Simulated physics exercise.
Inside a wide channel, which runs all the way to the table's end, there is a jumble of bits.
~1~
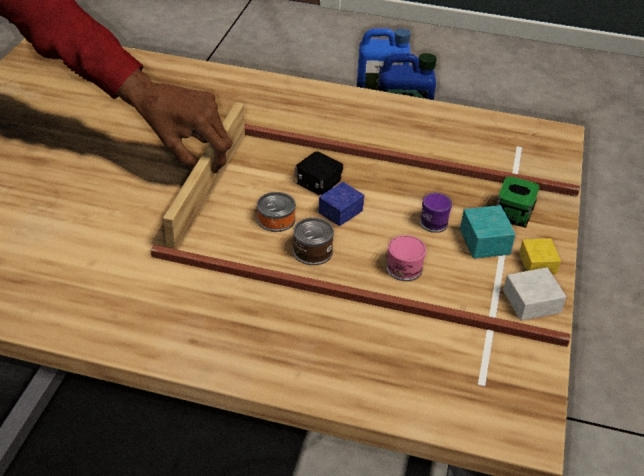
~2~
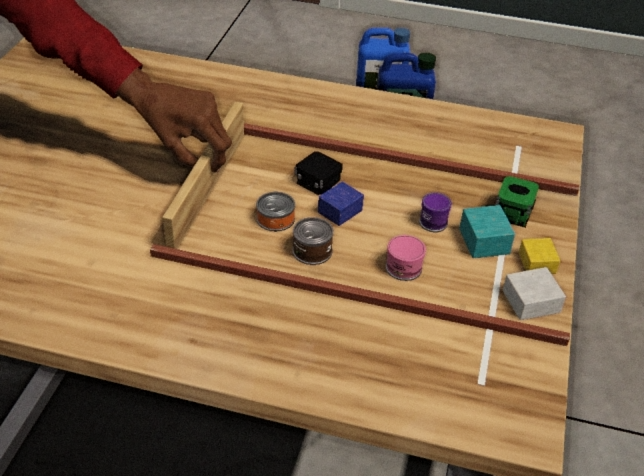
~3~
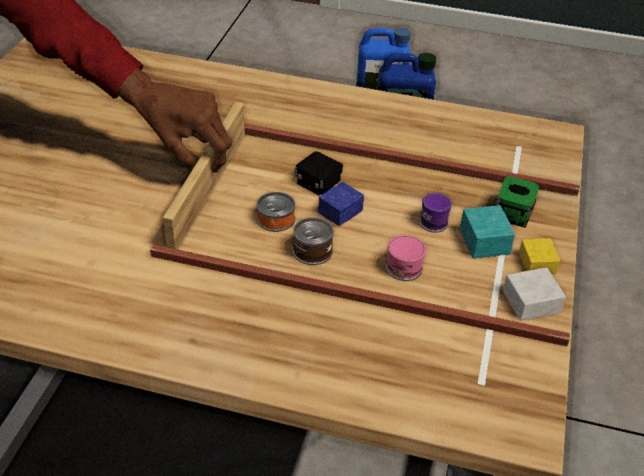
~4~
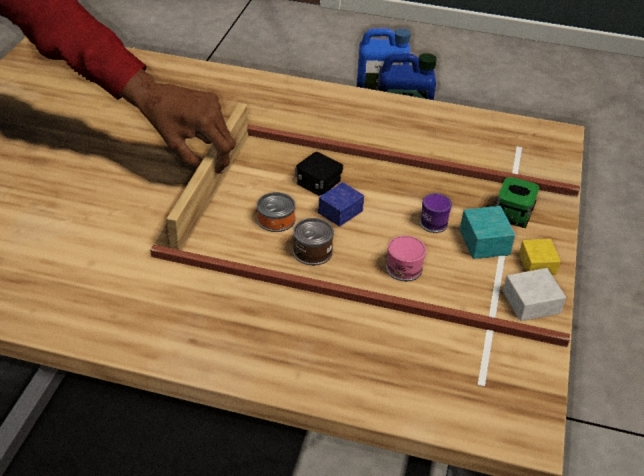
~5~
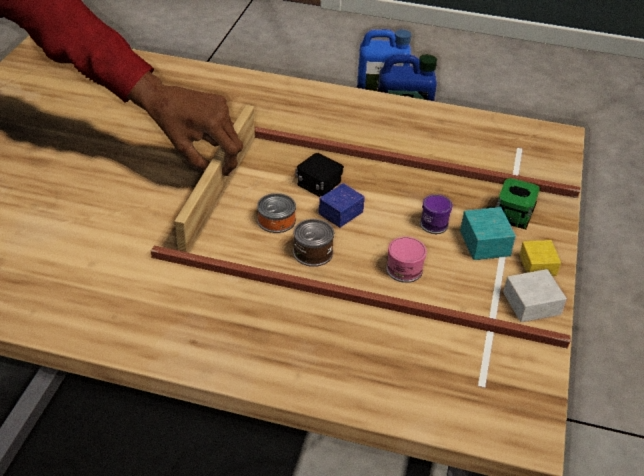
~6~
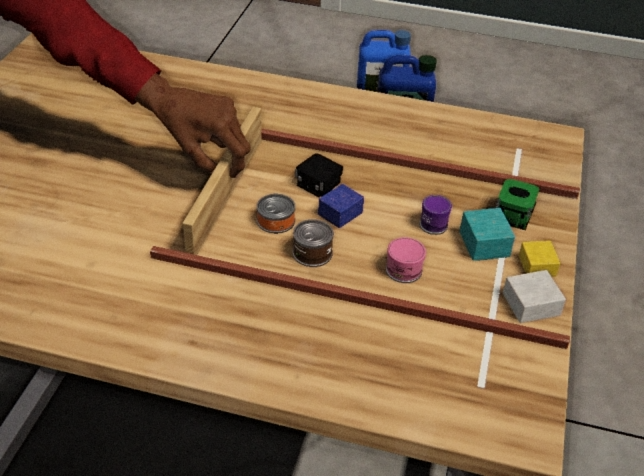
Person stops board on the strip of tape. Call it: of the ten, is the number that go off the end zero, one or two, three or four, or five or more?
One or two go off.
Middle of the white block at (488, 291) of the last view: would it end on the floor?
From that start, the object then is safe.
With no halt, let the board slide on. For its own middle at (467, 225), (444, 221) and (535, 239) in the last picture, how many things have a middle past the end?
In order, that gives 0, then 0, then 6.
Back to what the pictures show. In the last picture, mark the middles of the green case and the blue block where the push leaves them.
One ends up near (566, 211) and the other near (521, 233).
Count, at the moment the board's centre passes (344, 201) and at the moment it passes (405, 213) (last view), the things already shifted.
That gives 4 for the first and 7 for the second.
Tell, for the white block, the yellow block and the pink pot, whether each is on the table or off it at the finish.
Going one by one, the white block keeps its place, then the yellow block comes off, and finally the pink pot keeps its place.
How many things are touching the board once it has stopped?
In total, 4.
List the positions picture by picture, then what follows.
Yellow block (540, 257); white block (534, 294); green case (517, 201); board (208, 172); tape (503, 248), in the first frame.
White block (533, 294); board (207, 172), in the second frame.
Green case (516, 201); black case (319, 174), in the third frame.
Yellow block (539, 257); orange tin (276, 212), in the fourth frame.
White block (534, 296); blue block (342, 205), in the fifth frame.
Yellow block (539, 259); white block (533, 296); green case (516, 204); board (225, 177); tape (503, 250), in the sixth frame.
A little later, none off yet; yellow block at rest near (539, 259); white block at rest near (533, 296); green case at rest near (516, 204).
When it is over, the number that fall off is one or two; down, yellow block.
